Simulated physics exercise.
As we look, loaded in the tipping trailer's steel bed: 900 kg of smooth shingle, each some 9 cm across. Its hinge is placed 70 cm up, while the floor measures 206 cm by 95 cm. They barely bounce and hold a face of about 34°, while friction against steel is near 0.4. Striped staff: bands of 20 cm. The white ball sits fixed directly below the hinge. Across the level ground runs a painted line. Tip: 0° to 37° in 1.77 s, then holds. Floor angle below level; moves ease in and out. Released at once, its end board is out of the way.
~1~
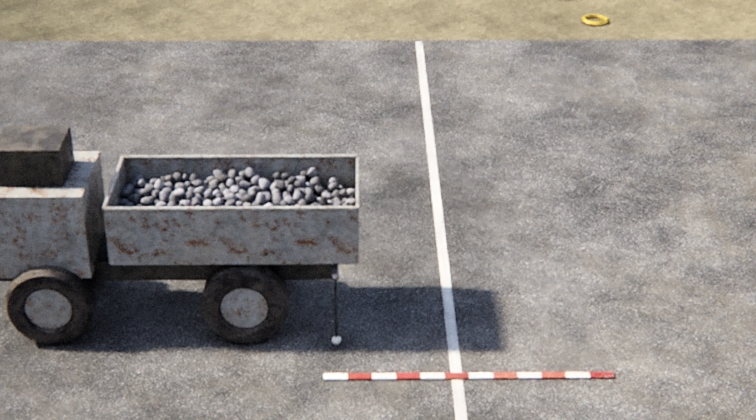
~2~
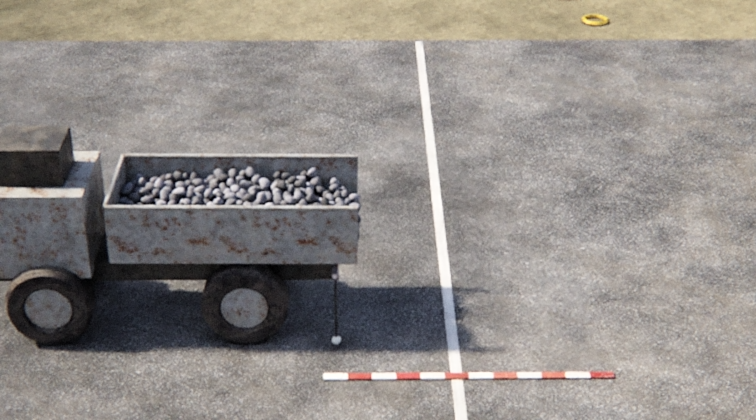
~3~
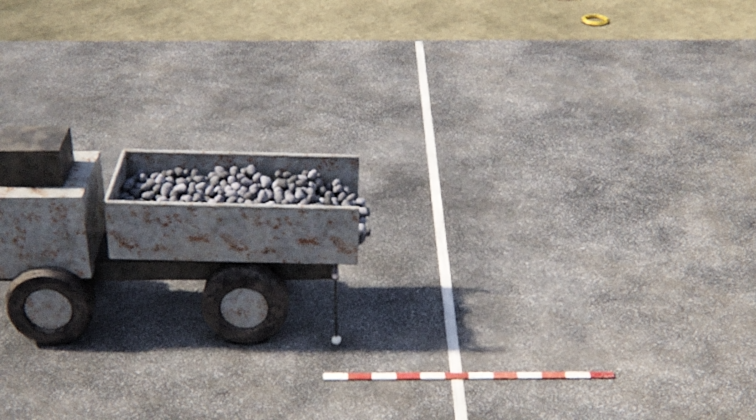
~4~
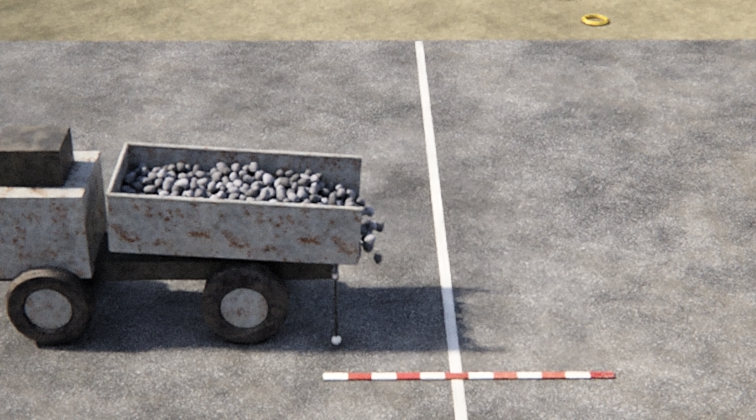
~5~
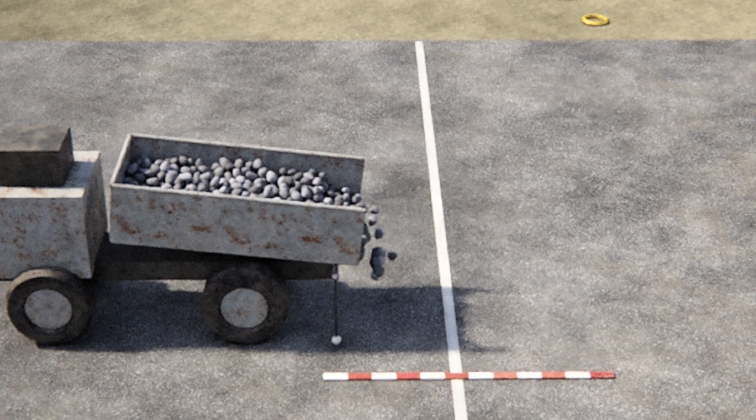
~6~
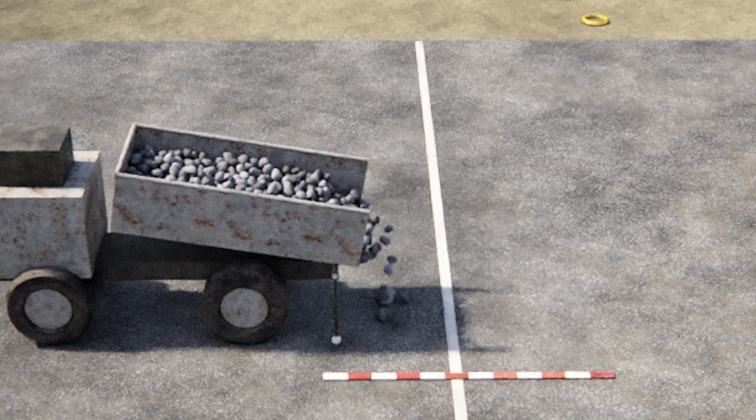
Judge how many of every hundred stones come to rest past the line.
Near 55.
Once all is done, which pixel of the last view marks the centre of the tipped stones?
Somewhere around (455, 301) in the last picture.
A little later the floor is at 31°; 80 % in the bed, 20 % short of the line; the foremost stones are at (440, 295).
Then the floor is at 37°; 42 % in the bed, 50 % short of the line, 7 % past the line; the foremost stones are at (496, 293).
Later still the floor is at 37°; 15 % in the bed, 58 % short of the line, 28 % past the line; the foremost stones are at (539, 293).
In the end the floor is at 37°; 0 % in the bed, 46 % short of the line, 54 % past the line; the foremost stones are at (625, 308).
